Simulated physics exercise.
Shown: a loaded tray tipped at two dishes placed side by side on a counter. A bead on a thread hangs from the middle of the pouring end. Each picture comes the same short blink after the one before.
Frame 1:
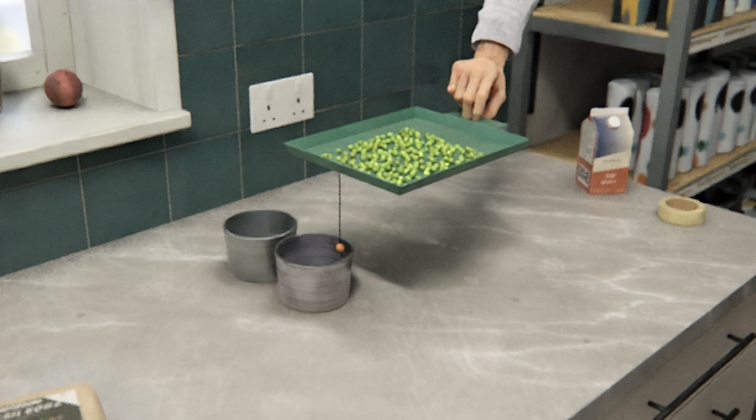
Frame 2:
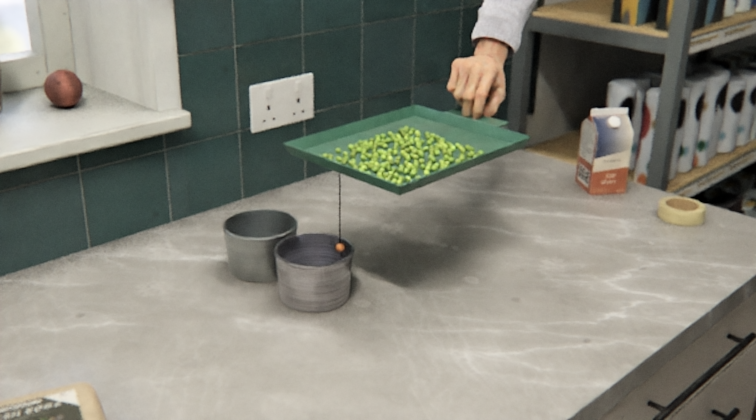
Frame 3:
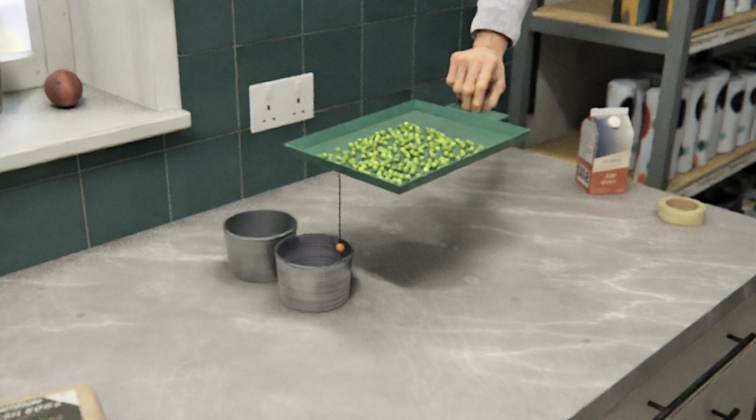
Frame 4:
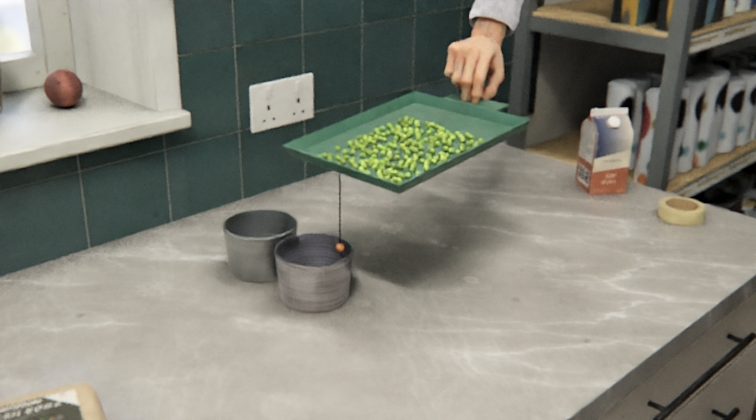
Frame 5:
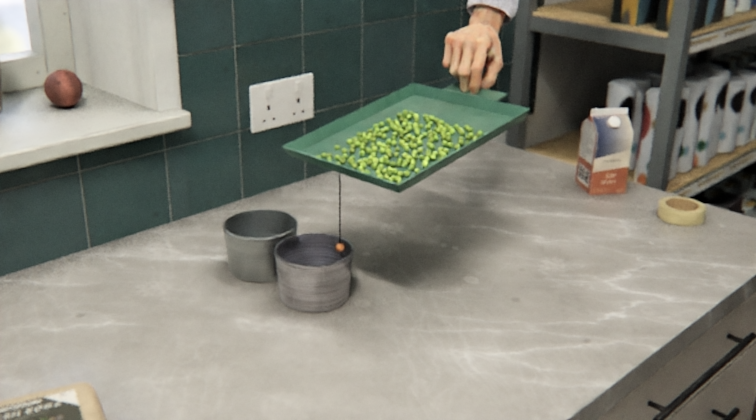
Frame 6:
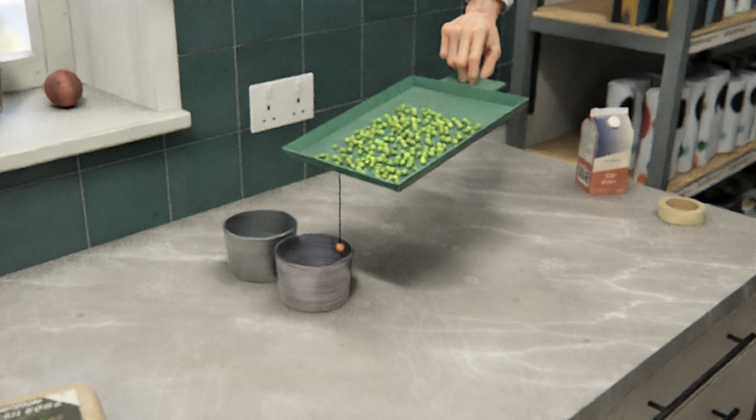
A green tray of dried peas tilting slightly toward its left corner, held by a hand above two grey dishes on a counter.
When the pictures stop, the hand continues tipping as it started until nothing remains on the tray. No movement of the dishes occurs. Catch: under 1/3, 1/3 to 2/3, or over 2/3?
1/3 to 2/3.
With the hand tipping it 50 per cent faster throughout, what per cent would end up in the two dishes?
Roughly 50 percent, give or take.
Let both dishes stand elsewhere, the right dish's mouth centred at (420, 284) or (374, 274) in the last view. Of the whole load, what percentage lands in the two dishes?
About 0% on the first try and 50% on the second.
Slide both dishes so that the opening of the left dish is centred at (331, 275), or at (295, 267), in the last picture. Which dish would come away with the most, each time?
Run 1: The one on the left side. Run 2: The one on the left side.
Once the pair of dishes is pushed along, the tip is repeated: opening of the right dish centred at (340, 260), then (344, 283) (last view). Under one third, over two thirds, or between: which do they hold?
Trial 1 - in the middle band. Trial 2 - over two thirds.
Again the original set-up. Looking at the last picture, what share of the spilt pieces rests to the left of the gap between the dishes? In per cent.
My estimate is some 60 per cent.
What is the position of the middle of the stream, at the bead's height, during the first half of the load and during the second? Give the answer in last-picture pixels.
Half one: (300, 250), half two: (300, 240).
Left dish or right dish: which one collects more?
That would be the right-hand one.
Shortly afterwards, tray tipped steeply; all but a few on the tray; only a few in the right dish; only a few outside both.
Next, tray tipped right over; near half in the right dish; only a few in the left dish; near half outside both; only a few in the air.
Some moments later, tray tipped past a quarter turn; near half in the right dish; only a few in the left dish; near half outside both.
In the end, tray tipped past a quarter turn; near half in the right dish; only a few in the left dish; near half outside both.
